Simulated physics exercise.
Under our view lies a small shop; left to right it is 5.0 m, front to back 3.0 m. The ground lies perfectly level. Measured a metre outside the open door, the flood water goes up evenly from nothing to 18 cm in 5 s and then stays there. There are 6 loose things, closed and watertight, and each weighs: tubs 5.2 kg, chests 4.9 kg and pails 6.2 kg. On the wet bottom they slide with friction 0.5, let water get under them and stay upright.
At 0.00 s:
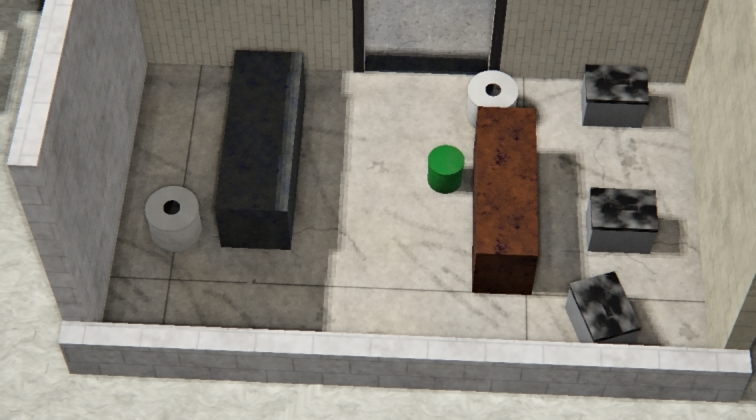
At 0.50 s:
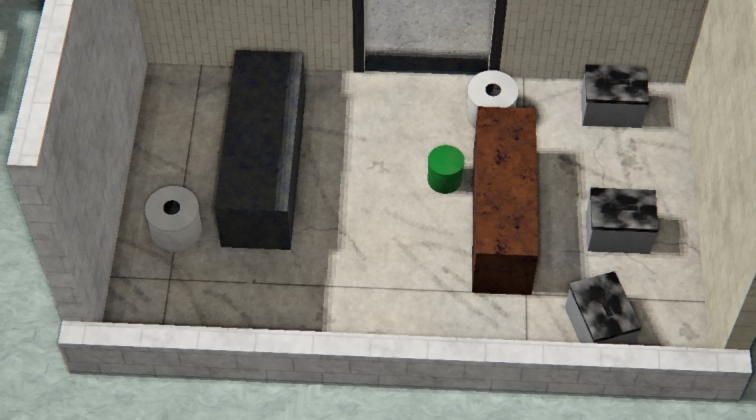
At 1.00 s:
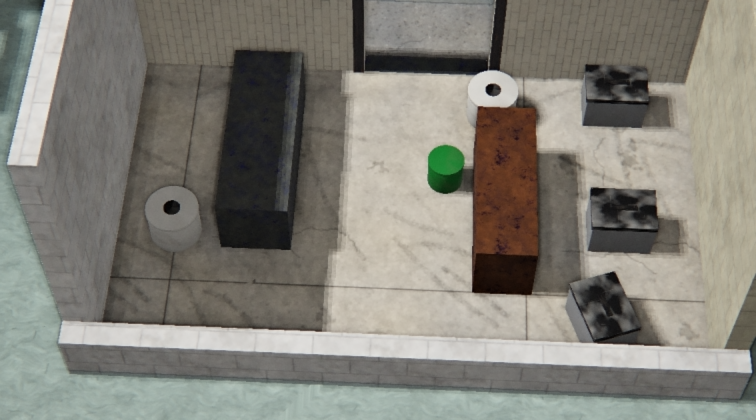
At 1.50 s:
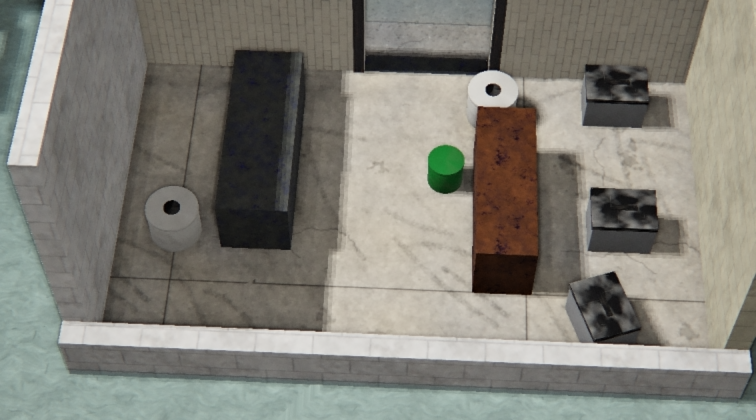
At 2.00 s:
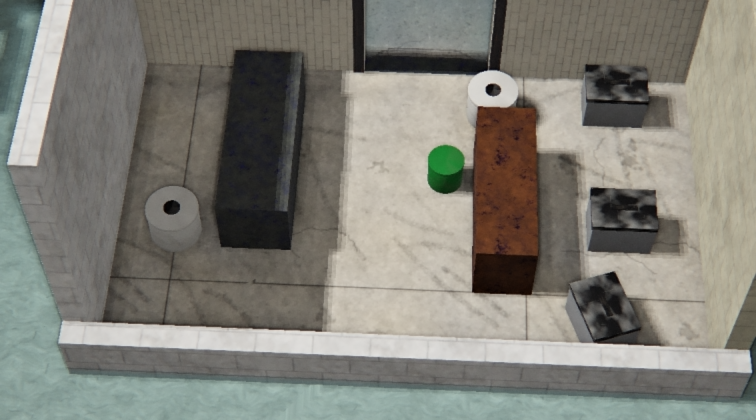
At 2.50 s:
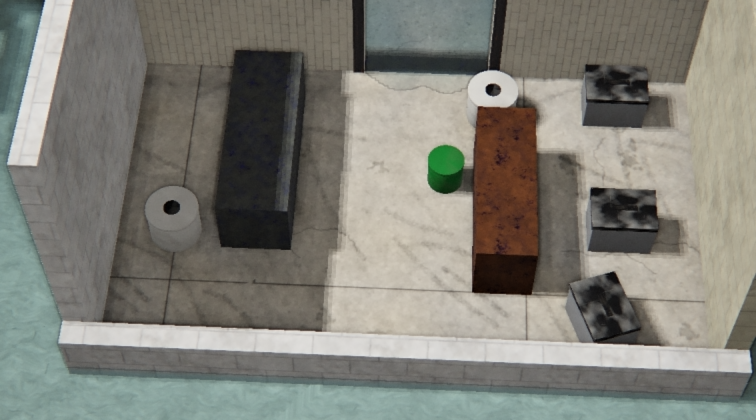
In a small shop with a green pail, chests and long counters, nothing inside moved while water spread over the ground outside, rose behind the doorway and just began to edge across the floor.
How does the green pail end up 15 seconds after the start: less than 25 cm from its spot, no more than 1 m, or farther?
By then it is long gone from its spot.
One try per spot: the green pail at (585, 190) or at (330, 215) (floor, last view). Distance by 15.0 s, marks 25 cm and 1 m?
Taking them in order, it edges a short distance and then it is swept well off.
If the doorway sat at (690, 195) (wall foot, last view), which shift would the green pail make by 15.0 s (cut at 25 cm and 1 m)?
I'd expect the green pail to remain in place.
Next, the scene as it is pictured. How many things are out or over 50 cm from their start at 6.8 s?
Count: 2.
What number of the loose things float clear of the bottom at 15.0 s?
The number is 6.
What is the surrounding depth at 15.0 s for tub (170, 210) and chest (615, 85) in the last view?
About 12 and 10 cm.
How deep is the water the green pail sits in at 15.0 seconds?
Around 13 cm.
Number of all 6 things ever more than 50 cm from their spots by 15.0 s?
6 of them.
After 3.5 s the green pail is near (446, 160), 0.0 m from its start, aground; 0 afloat.
After 6.8 s the green pail is near (414, 268), 1.1 m from its start, aground; 1 afloat.
After 11.0 s the green pail is near (362, 324), 1.8 m from its start, afloat; 6 afloat.
After 15.0 s the green pail is near (156, 281), 2.7 m from its start, afloat; 6 afloat.
